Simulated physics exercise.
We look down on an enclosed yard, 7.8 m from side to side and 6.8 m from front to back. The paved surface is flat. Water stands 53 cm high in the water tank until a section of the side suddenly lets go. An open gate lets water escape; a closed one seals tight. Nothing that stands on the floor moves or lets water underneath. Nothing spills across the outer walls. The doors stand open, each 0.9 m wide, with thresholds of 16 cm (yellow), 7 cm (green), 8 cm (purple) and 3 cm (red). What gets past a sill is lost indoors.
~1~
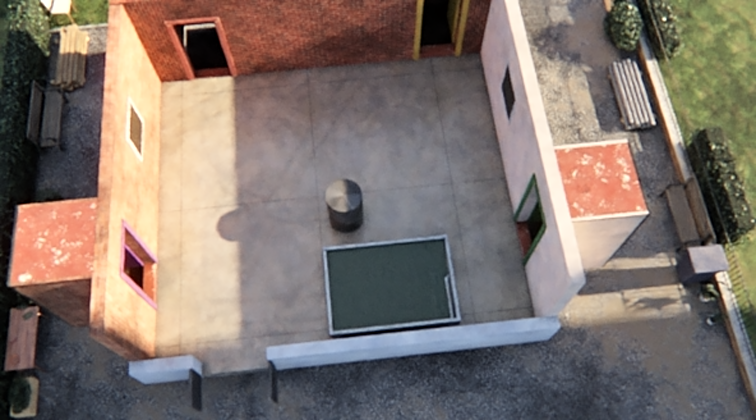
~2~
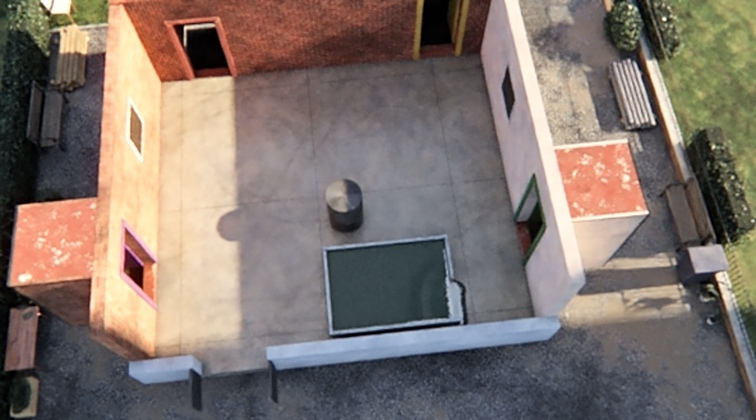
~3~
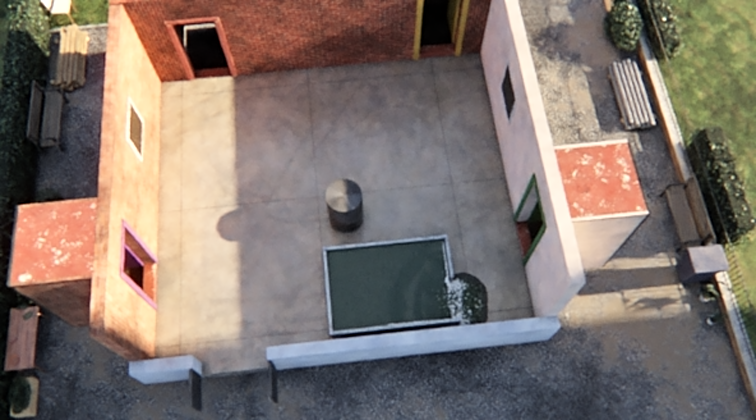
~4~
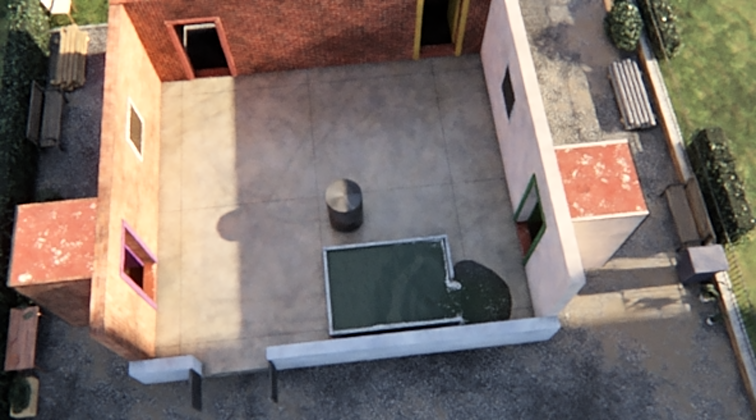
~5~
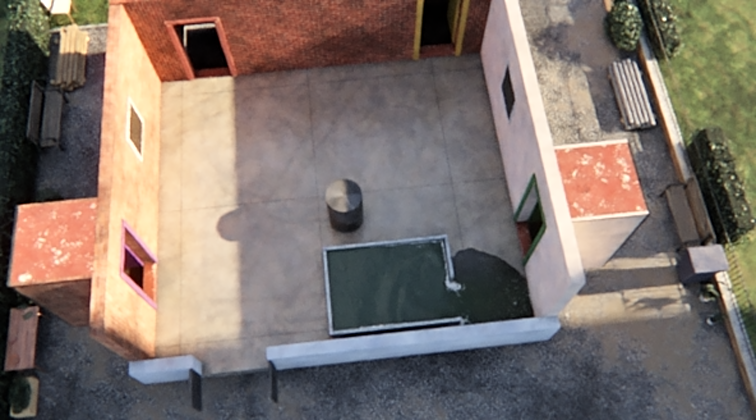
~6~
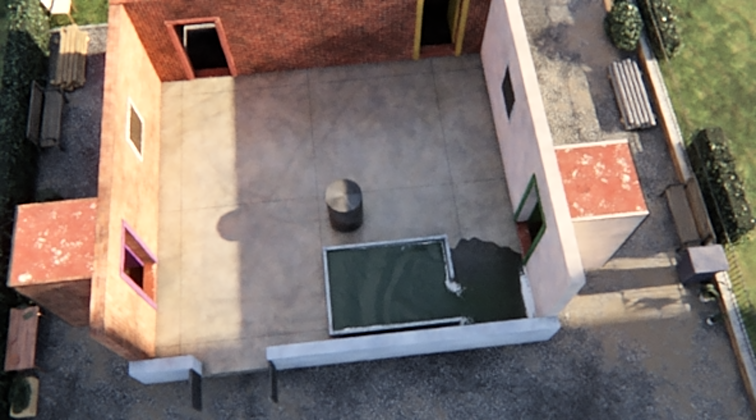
Dark water poured out through a gap in the right side of a rectangular tank in a walled yard, spreading rightward across the pale paving to the white wall while the barrel nearby stayed still.
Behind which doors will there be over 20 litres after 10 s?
The water let in: At the yellow door it stays under the limit; at the green door it goes over the limit; at the purple door it keeps below the limit; at the red door it does not reach the limit.
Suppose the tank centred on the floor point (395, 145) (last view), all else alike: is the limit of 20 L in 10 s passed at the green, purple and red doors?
Then: Green below, purple below, red below.
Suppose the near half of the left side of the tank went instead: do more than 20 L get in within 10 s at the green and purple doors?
Against that limit: Green under, purple above.
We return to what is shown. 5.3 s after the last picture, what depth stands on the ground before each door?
Depths in cm: Yellow 12, green 11, purple 0, red 0.
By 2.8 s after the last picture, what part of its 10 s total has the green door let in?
About 50 per cent.
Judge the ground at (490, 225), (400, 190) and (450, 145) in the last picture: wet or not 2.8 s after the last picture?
In turn: Flooded, wet, wet.
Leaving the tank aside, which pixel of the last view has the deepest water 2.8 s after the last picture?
At about (525, 310).
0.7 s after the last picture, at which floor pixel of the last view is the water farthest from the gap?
Near (506, 214).
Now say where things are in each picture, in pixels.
In the first picture, still water, 53 cm deep, in the water tank at (390, 284).
In the second picture, the front is at a hidden place, 0.5 m from the gap at (452, 304); 0.1 m2 of floor is under water; 53 cm left at the back of the water tank.
In the third picture, the front is at (480, 286), 0.7 m from the gap at (452, 304); 0.6 m2 of floor is under water; 53 cm left at the back of the water tank.
In the fourth picture, the front is at (503, 287), 1.2 m from the gap at (452, 304); 1.3 m2 of floor is under water; 53 cm left at the back of the water tank.
In the fifth picture, water pours out at (452, 304) and has run 1.6 m, to (526, 284); typically 5 cm deep outside, 53 cm at the water tank's back.
In the sixth picture, water pours out at (452, 304) and has run 1.8 m, to (521, 260); typically 6 cm deep outside, 53 cm at the water tank's back.
Then, 0.7 s after the last picture water covers 5 % of the floor and is deepest (44 cm) near (527, 318); yellow door not reached, green door 12 cm at the sill, 2 L in, purple door not reached, red door not reached.
Then, 1.5 s after the last picture water covers 10 % of the floor and is deepest (40 cm) near (525, 310); yellow door not reached, green door 15 cm at the sill, 16 L in, purple door not reached, red door not reached.
Then, 2.8 s after the last picture water covers 30 % of the floor and is deepest (28 cm) near (525, 310); yellow door not reached, green door 13 cm at the sill, 50 L in, purple door not reached, red door not reached.
Then, 5.3 s after the last picture water covers 50 % of the floor and is deepest (20 cm) near (524, 301); yellow door 12 cm at the sill, 0 L in, green door 11 cm at the sill, 83 L in, purple door not reached, red door not reached.
Then, 9.3 s after the last picture water covers 70 % of the floor and is deepest (12 cm) near (503, 330); yellow door 8 cm at the sill, 0 L in, green door 8 cm at the sill, 98 L in, purple door 2 cm at the sill, 0 L in, red door 3 cm at the sill, 0 L in.
